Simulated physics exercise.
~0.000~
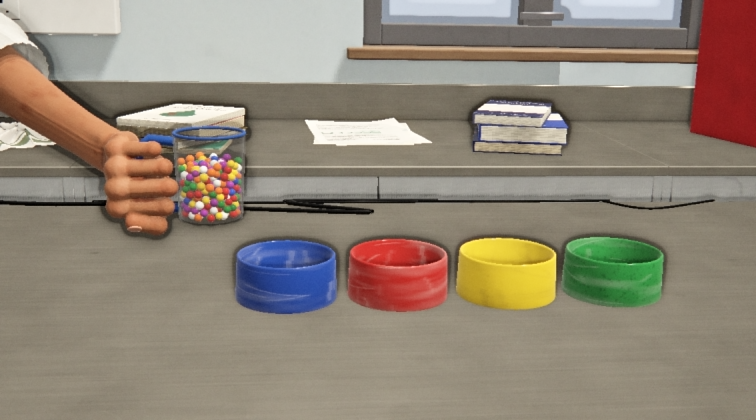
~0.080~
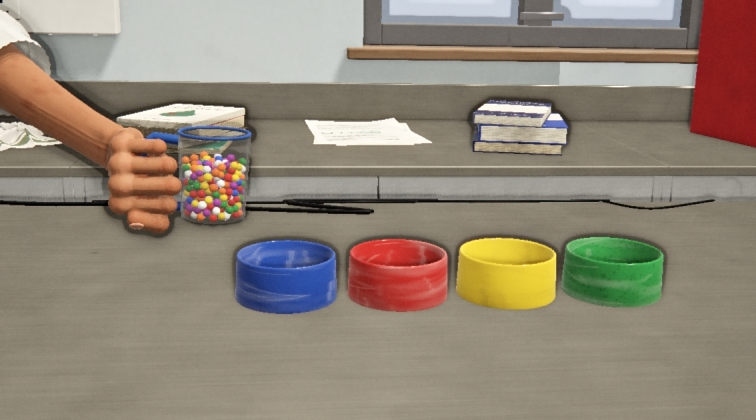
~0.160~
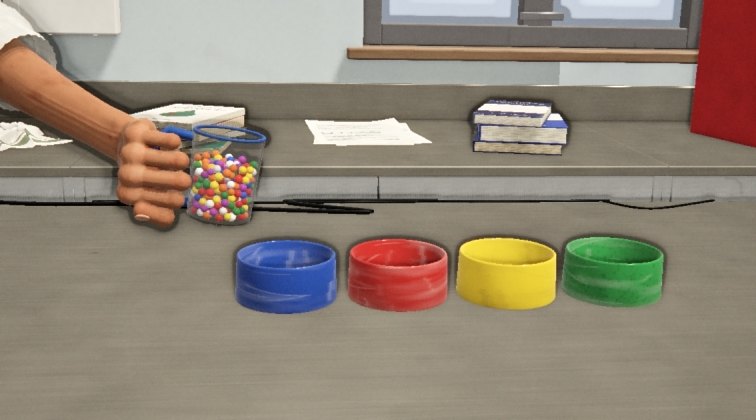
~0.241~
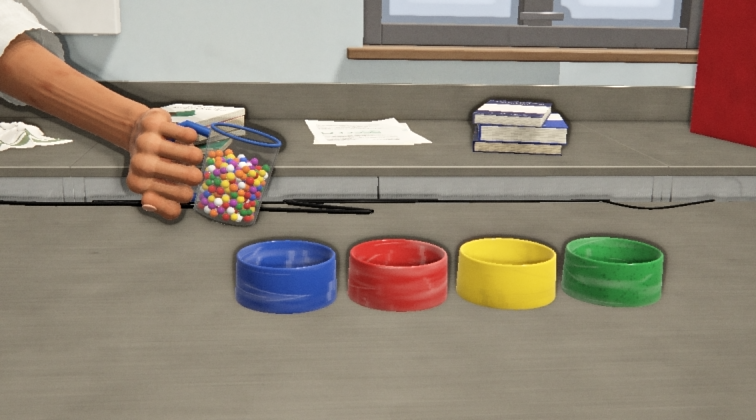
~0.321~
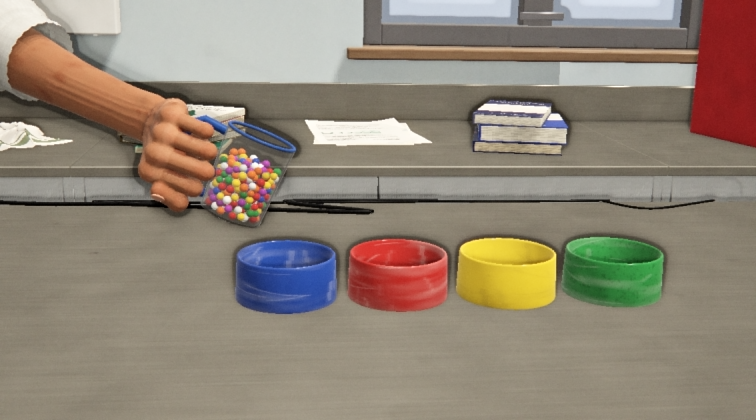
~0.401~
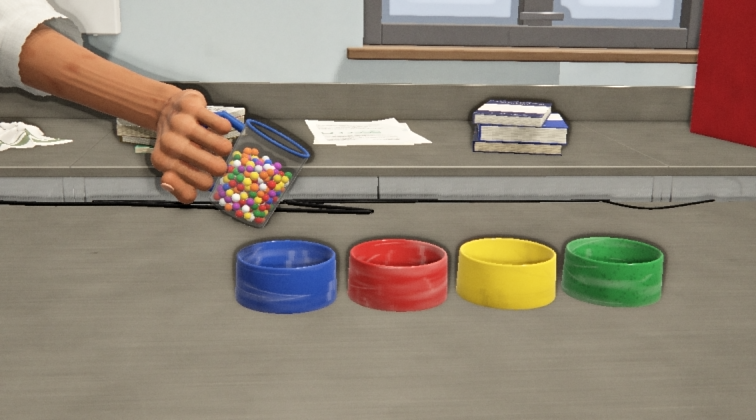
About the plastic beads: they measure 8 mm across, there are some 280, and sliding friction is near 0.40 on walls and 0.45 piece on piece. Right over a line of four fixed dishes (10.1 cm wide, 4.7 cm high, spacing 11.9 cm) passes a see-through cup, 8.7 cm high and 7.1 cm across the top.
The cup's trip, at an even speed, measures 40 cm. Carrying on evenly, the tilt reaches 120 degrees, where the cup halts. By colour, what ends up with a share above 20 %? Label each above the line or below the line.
Red: Above the line; blue: Below the line; green: Below the line; yellow: Above the line; counter: Above the line.
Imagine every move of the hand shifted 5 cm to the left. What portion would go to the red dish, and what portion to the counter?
Then I'd expect red at 90 and the counter at 10.
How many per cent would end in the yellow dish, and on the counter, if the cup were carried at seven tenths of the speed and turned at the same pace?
Then the yellow dish gets 0 and the counter 0.
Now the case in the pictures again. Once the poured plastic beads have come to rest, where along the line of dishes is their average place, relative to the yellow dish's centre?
Near 5 cm, shifted toward decreasing x.
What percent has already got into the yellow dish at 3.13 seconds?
Around 35 in a hundred by then.
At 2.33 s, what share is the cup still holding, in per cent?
Roughly 0 per cent, I'd say.
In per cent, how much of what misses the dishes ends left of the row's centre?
Fraction on that side: Around 40 %.
After 1.56 s, tilt 120 degrees; cup holds 25 %, red 30 %, yellow 5 %.
Then, at 2.33 s, tilt 120 degrees; cup holds 0 %, red 25 %, yellow 35 %.
After 3.13 s, tilt 120 degrees; cup holds 0 %, red 25 %, yellow 35 %.
By 3.4 s all is still; red 25 %, blue 0 %, green 0 %, yellow 35 %, counter 40 %.
